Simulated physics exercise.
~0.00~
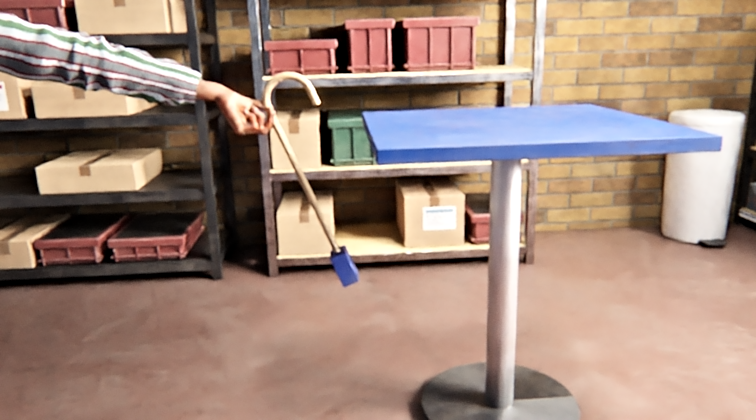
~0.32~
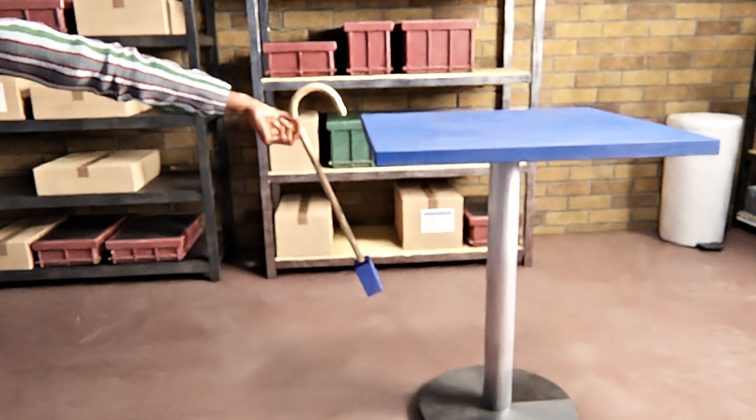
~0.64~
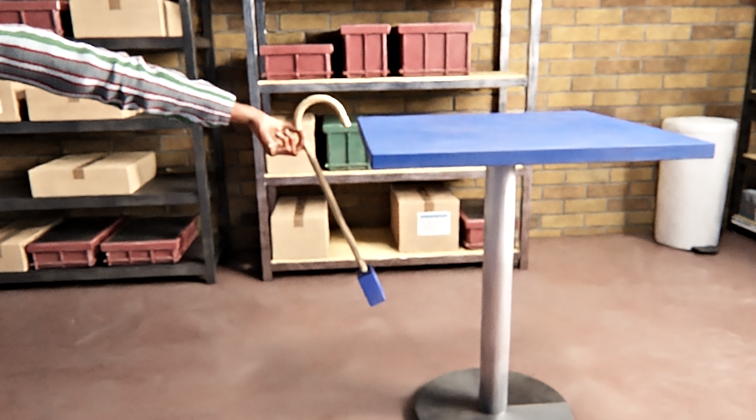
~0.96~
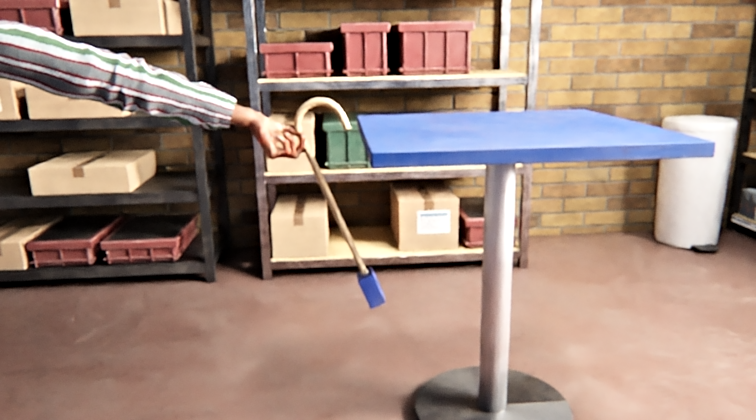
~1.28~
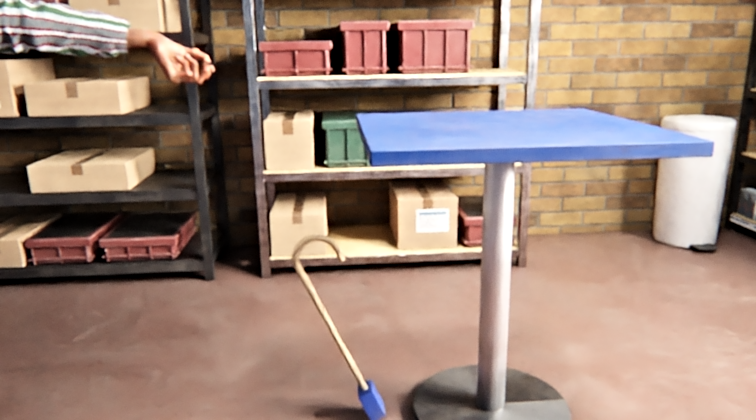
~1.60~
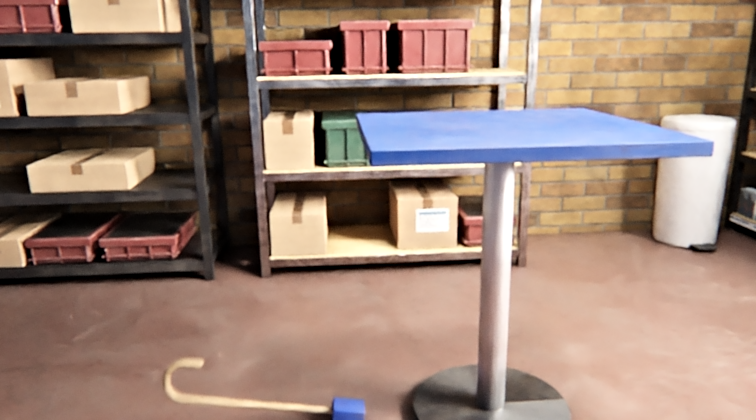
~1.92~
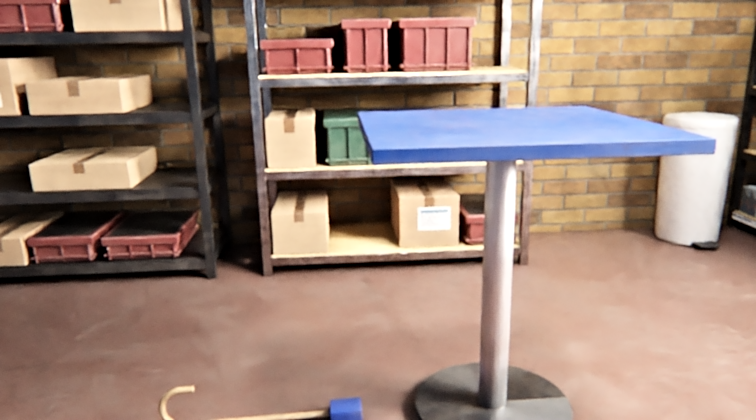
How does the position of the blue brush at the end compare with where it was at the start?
At the start the brush hangs from the hand in the air, to the left of the table top. At the end it lies on the floor, well below and a little to the left of where it began.
